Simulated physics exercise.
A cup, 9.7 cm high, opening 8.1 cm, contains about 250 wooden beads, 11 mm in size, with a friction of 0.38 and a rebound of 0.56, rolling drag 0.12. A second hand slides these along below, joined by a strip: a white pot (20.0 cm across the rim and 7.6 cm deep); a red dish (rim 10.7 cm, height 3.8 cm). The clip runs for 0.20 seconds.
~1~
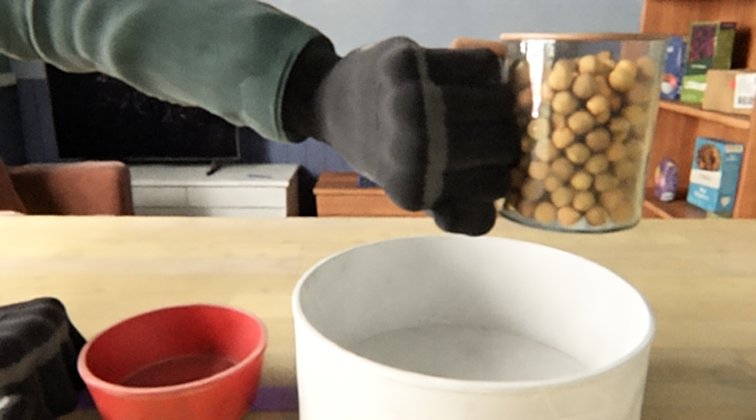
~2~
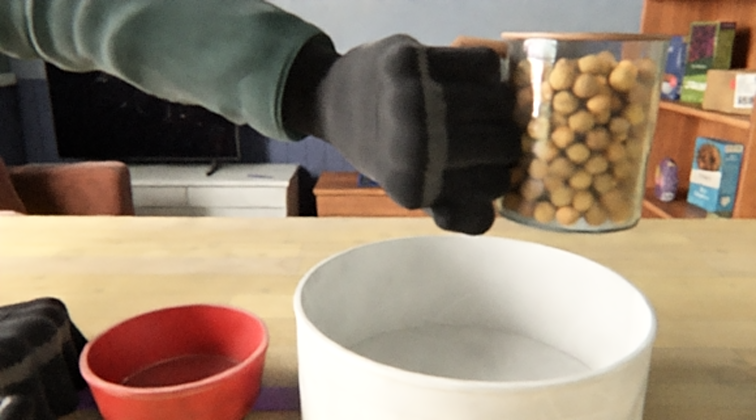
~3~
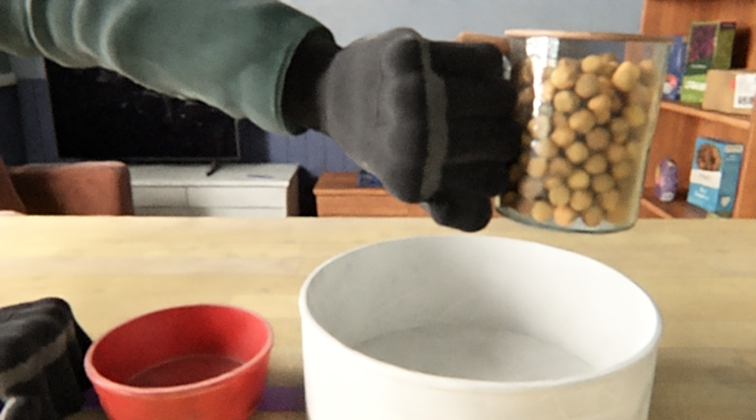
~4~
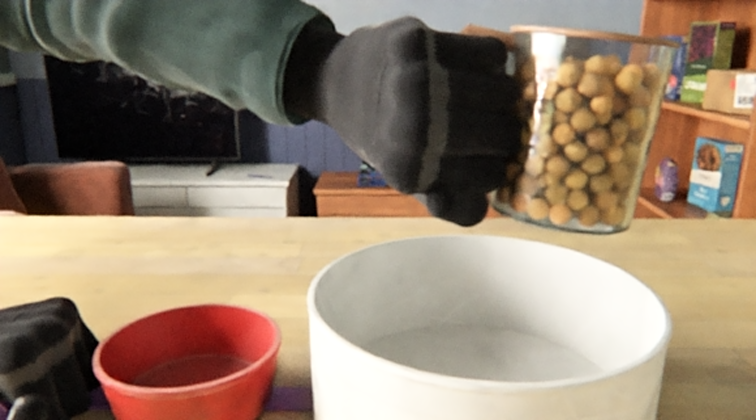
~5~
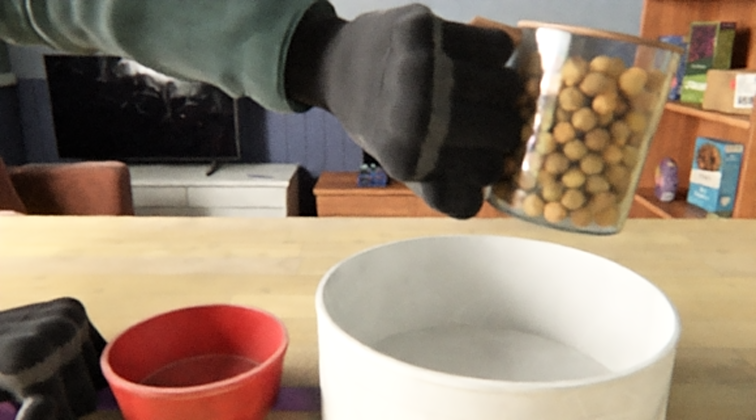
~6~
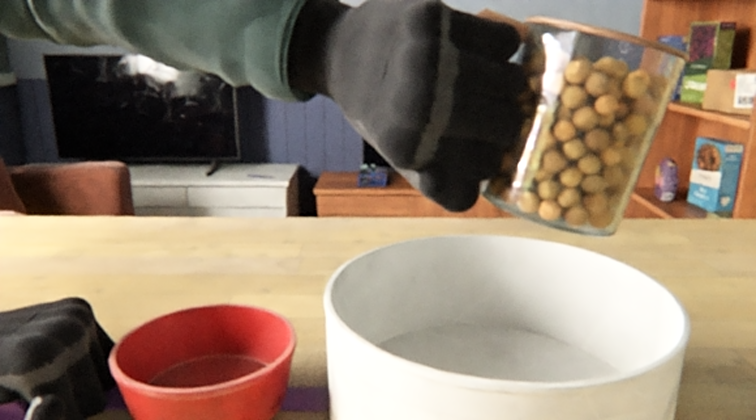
In this clip, a black-gloved hand holds a clear cup of round wooden beads above a white pot and gradually tilts it to the right, while the pot and a red dish beside it slide slightly right across the table.
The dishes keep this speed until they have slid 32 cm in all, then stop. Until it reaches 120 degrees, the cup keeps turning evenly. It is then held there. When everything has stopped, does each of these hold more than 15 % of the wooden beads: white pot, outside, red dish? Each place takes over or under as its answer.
White pot - over; outside everything - under; red dish - under.
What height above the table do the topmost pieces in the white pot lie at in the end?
Roughly 2.5 cm.
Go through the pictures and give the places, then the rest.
The first picture shows cup at (579, 69); tilt 0 degrees; dishes slid 0.0 cm; lip at (659, 37); top of the load at (529, 73); white pot at (467, 289); red dish at (177, 341).
The second picture shows cup at (580, 68); tilt 1 degrees; dishes slid 0.1 cm; lip at (660, 38); top of the load at (542, 73).
The third picture shows cup at (582, 67); tilt 3 degrees; dishes slid 0.4 cm; lip at (663, 41); top of the load at (566, 71).
The fourth picture shows cup at (586, 66); tilt 6 degrees; dishes slid 0.9 cm; low side right; lip at (667, 46); top of the load at (610, 71).
The fifth picture shows cup at (591, 65); tilt 10 degrees; dishes slid 1.3 cm; low side right; lip at (672, 52); top of the load at (534, 70).
The sixth picture shows cup at (596, 64); tilt 14 degrees; dishes slid 1.8 cm; low side right; lip at (676, 59); top of the load at (579, 68); white pot at (498, 289); red dish at (206, 341).
Then, 0.87 s after the last picture, tilt 99 degrees; cup 90 %, white pot 5 %; middle of all pieces on or above the table near (576, 155).
Then, 1.60 s after the last picture, tilt 120 degrees; white pot 100 %.
Then, 2.27 s after the last picture, tilt 120 degrees; white pot 100 %.
Then, 2.91 s after the last picture, tilt 120 degrees; white pot 100 %.
In the end, cup 0 %, outside 0 %, red dish 0 %, white pot 100 %.
